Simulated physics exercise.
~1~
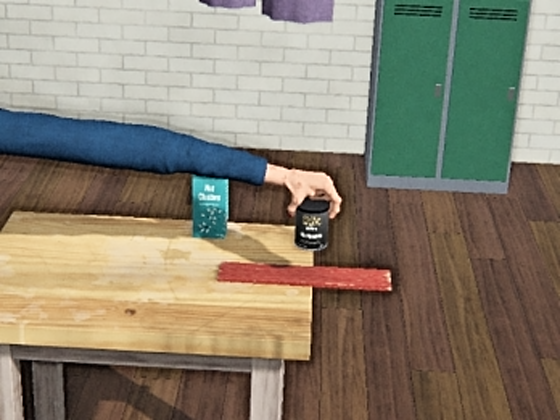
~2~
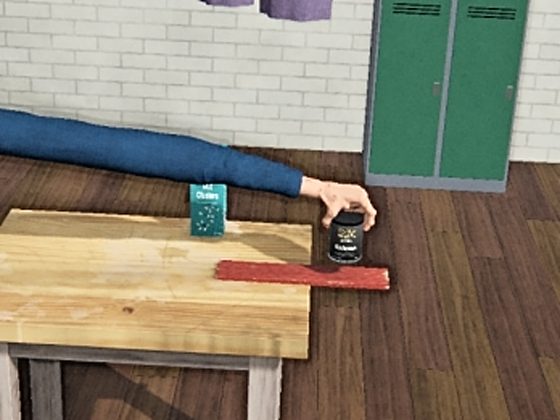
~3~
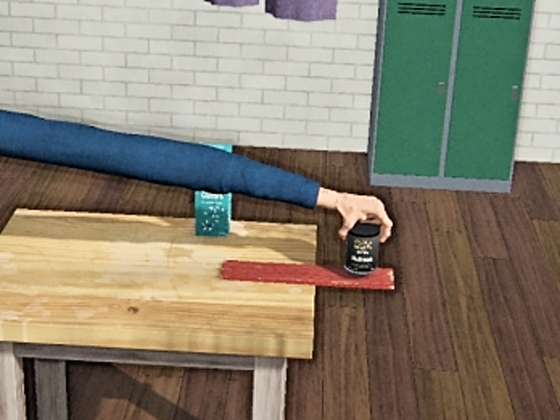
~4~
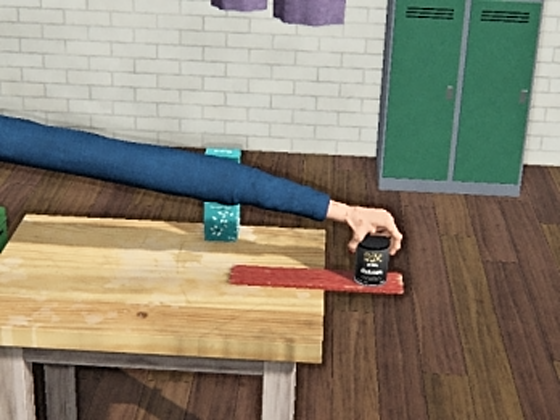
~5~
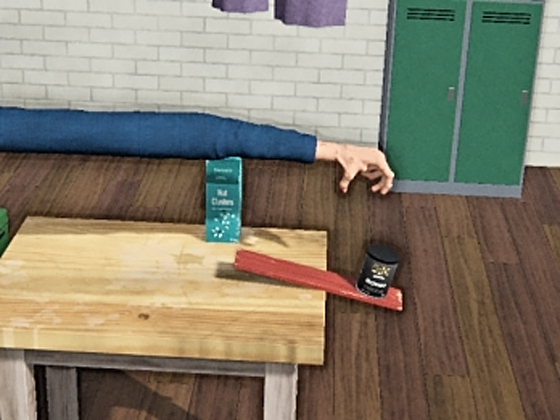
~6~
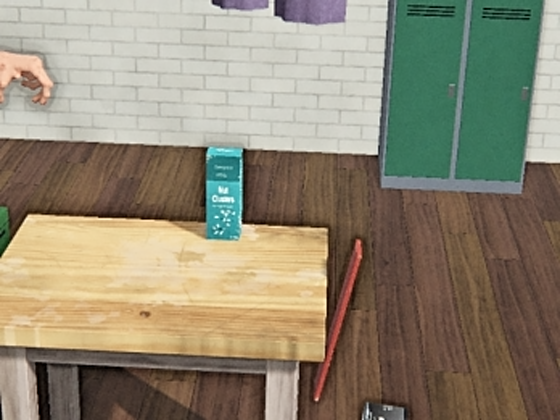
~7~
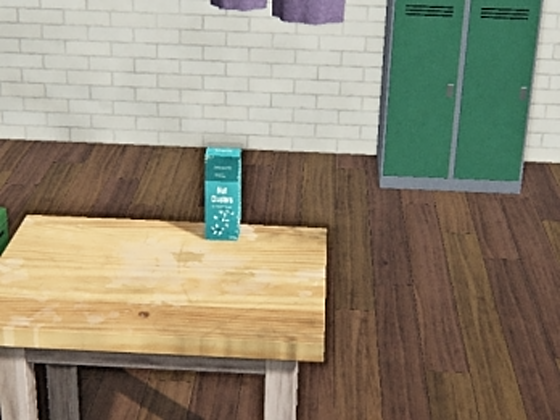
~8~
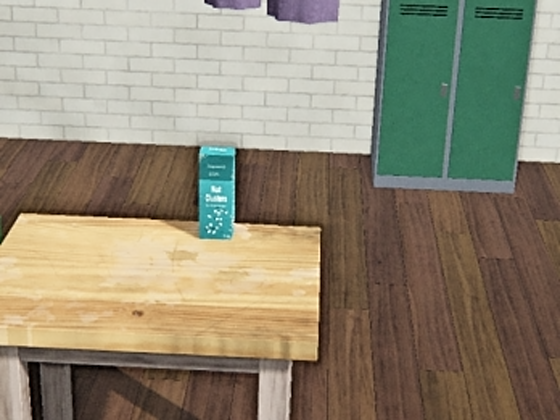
Black tin set by a hand on the overhanging end of a red plank, tipping both off the table as the turquoise carton stays.
